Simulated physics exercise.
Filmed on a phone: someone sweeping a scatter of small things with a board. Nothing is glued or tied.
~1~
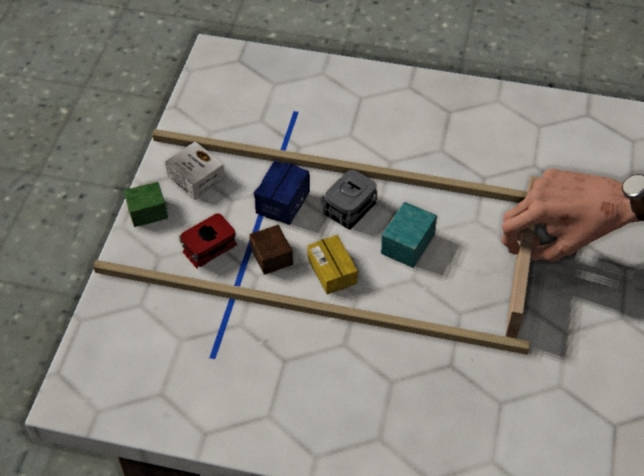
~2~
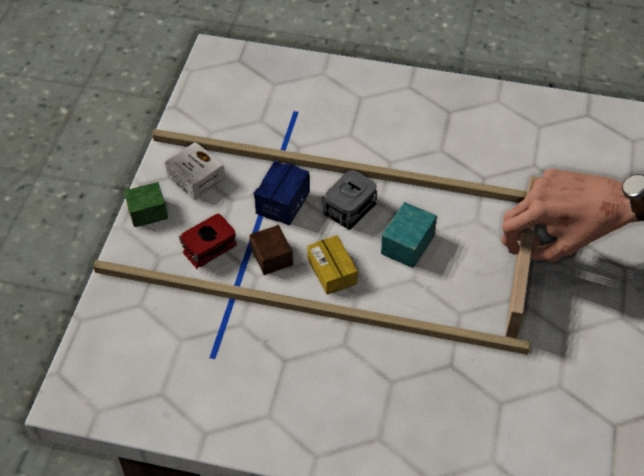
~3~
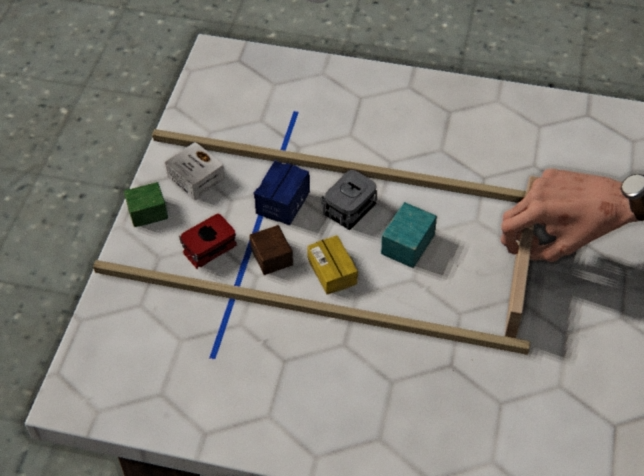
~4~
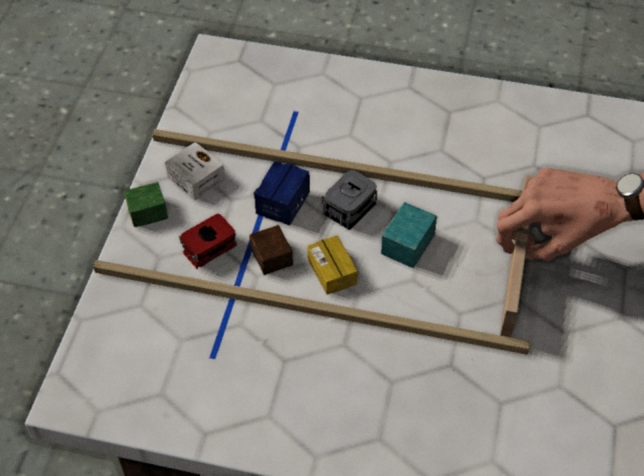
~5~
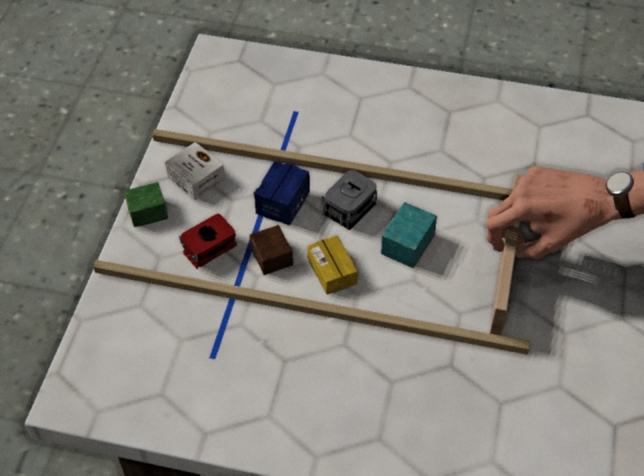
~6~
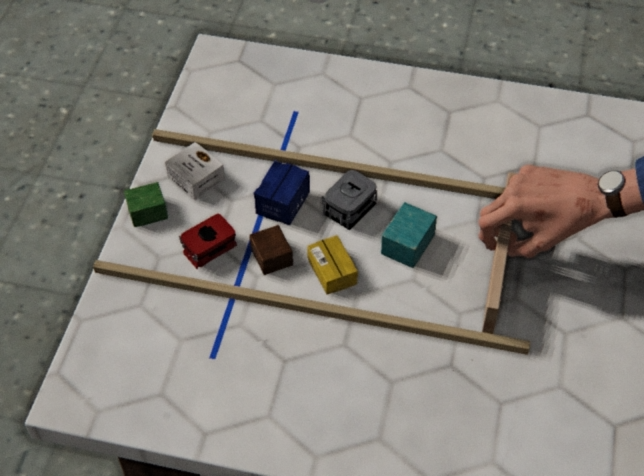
At the start, a hand holds a wooden board at the right end of two rails, with eight small boxes and blocks scattered between them around a blue line. The hand then slides the board slightly left, still short of the teal block, while the objects stay still.
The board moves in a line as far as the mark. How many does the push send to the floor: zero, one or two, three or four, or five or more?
The number that fall off is zero.
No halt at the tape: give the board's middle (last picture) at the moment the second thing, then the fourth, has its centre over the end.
First at (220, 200), next at (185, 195).
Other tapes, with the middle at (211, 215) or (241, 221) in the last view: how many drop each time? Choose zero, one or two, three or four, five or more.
The falls would be one or two; none.
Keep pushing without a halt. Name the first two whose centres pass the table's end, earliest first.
The order is the white box, the green block.
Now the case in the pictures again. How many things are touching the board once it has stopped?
In contact: 3.
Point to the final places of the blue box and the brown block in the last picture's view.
First (206, 172), then (200, 234).
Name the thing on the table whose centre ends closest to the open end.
It is the green block.
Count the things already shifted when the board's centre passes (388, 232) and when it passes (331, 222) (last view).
First 2, then 5.
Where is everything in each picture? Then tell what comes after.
The first picture shows green block (146, 204); white box (195, 171); red case (209, 242); board (524, 256); tape (258, 224).
The second picture shows white box (195, 171); grey case (350, 200).
The third picture shows red case (209, 242); board (523, 256).
The fourth picture shows green block (146, 205); brown block (271, 250).
The fifth picture shows white box (195, 171); yellow box (332, 265).
The sixth picture shows green block (146, 205); white box (195, 171); red case (209, 242); board (501, 252); tape (258, 224).
Early on, none off yet; green block at rest near (146, 205); white box at rest near (195, 171); red case at rest near (209, 242).
Finally, the number that fall off is zero.
